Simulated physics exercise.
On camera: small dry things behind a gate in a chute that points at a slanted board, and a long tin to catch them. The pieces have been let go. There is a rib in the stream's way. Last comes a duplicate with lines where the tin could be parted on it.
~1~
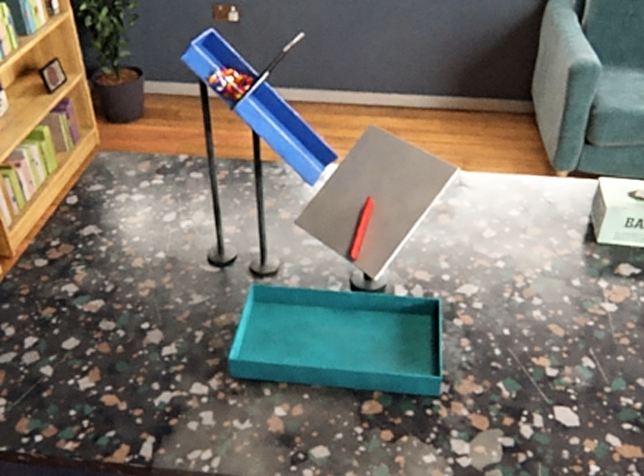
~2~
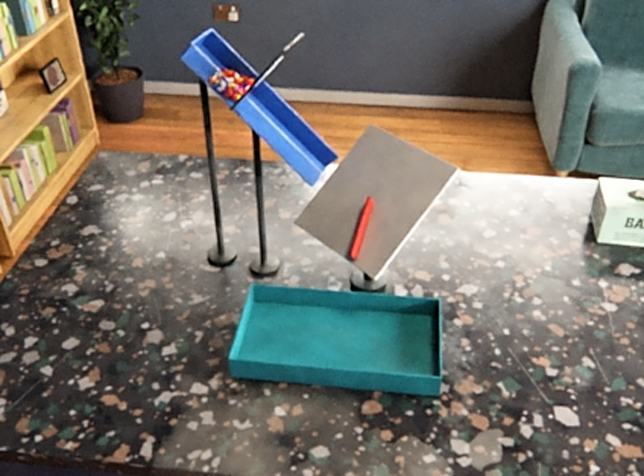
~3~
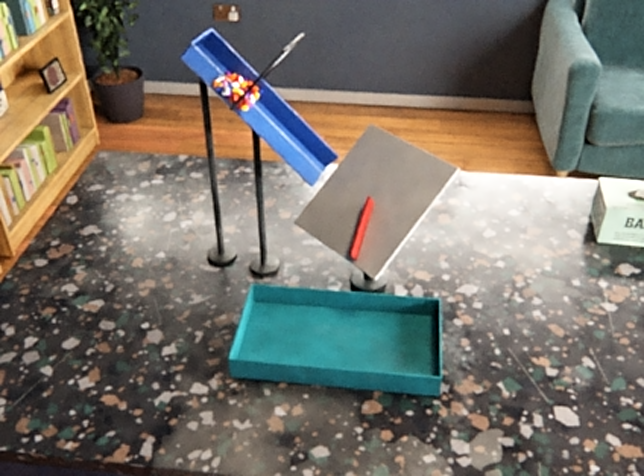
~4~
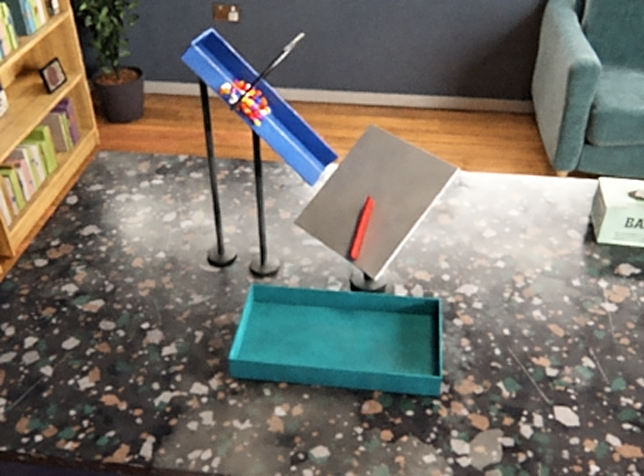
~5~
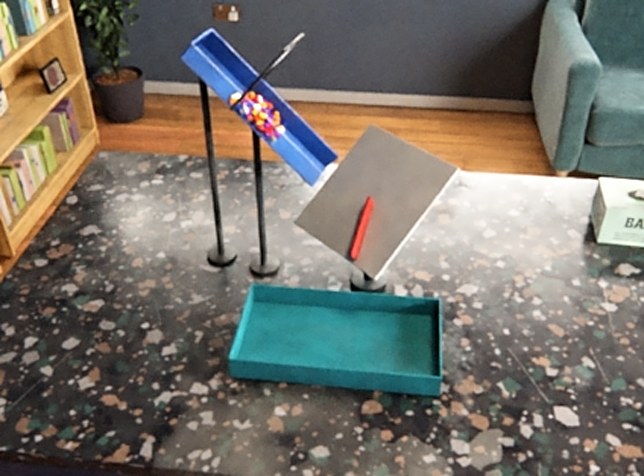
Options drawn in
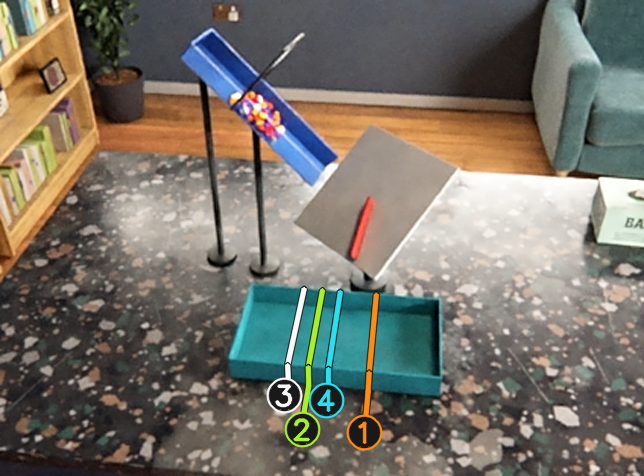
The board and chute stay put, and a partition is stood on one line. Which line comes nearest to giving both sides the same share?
The answer is line 2.
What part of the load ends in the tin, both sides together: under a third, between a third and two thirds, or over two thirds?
Over two thirds.
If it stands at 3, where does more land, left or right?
Right.
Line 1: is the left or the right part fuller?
Left.
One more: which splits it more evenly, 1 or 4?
4 it is.
On the marked copy, line 1 crosses the front rim at (369, 371); line 2 crosses the front rim at (308, 366); line 3 crosses the front rim at (287, 364); line 4 crosses the front rim at (328, 367).
If 1 is chosen, of what is caught, almost all on the left of the divider, just a few on the right.
If 2 is chosen, of what is caught, roughly a third on the left of the divider, roughly two thirds on the right.
If 3 is chosen, of what is caught, about a tenth on the left of the divider, almost all on the right.
If 4 is chosen, of what is caught, the larger part on the left of the divider, roughly a quarter on the right.
